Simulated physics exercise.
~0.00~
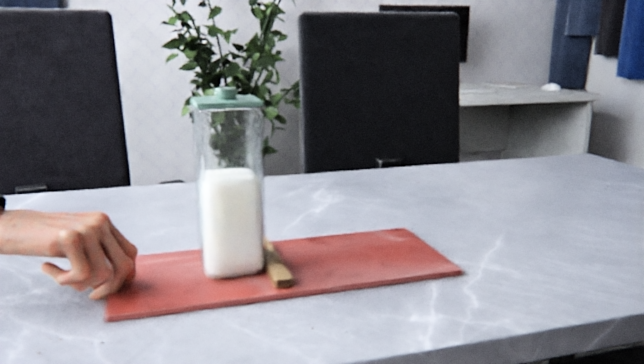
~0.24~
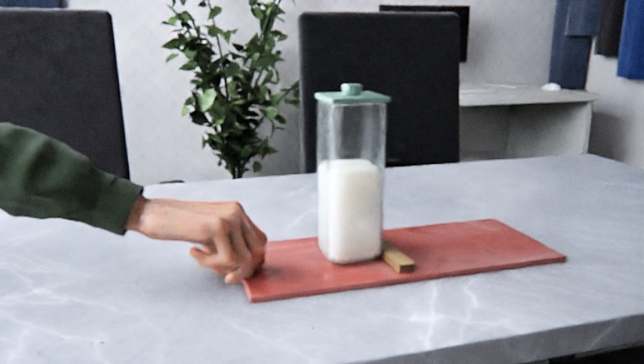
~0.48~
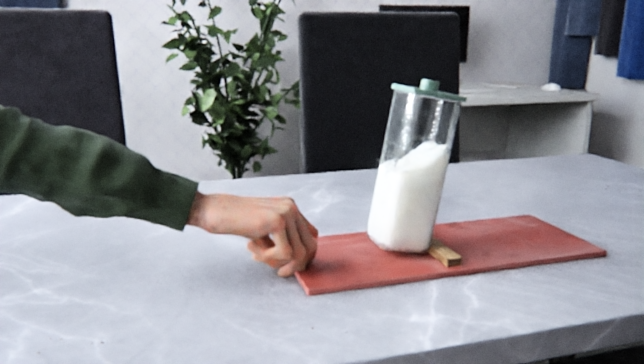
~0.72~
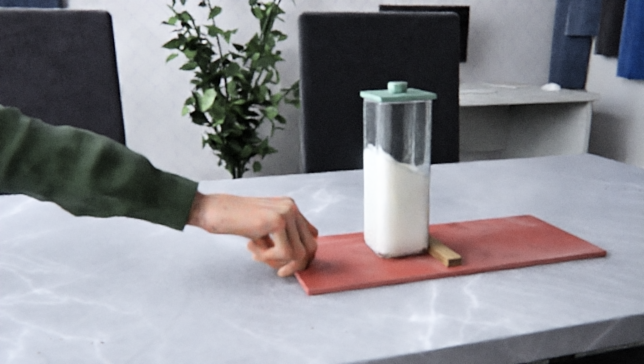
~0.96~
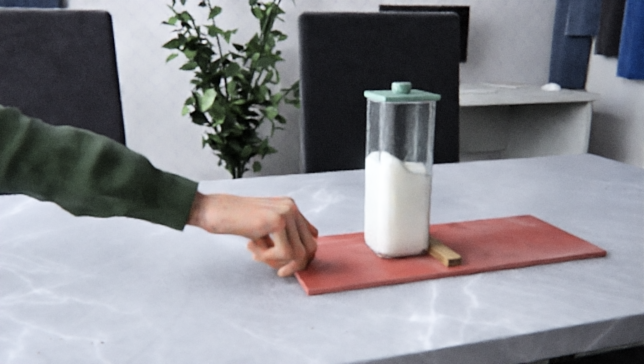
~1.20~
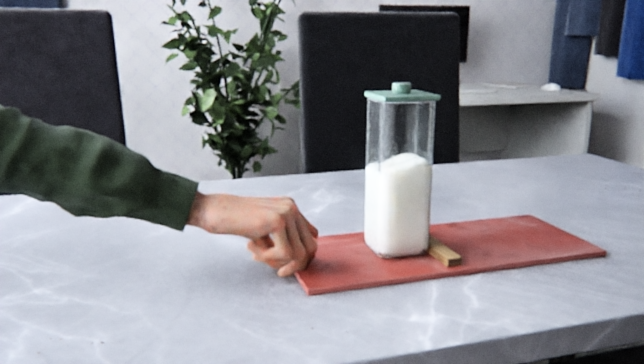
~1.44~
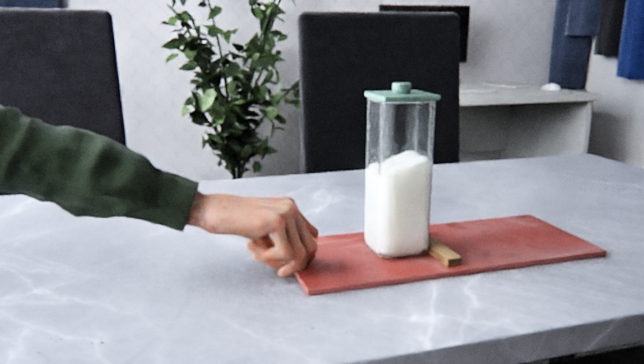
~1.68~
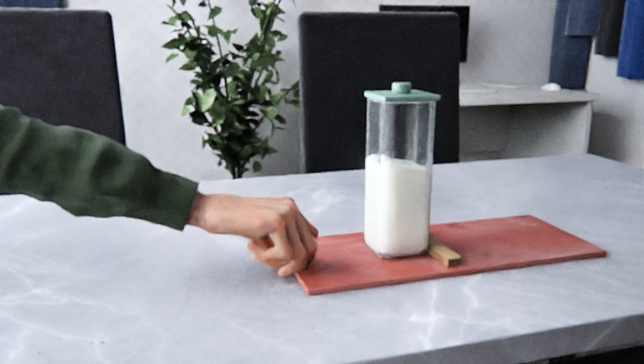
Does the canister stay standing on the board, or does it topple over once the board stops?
The canister stays standing. It tips to the right when the board stops, then settles back upright on its base.
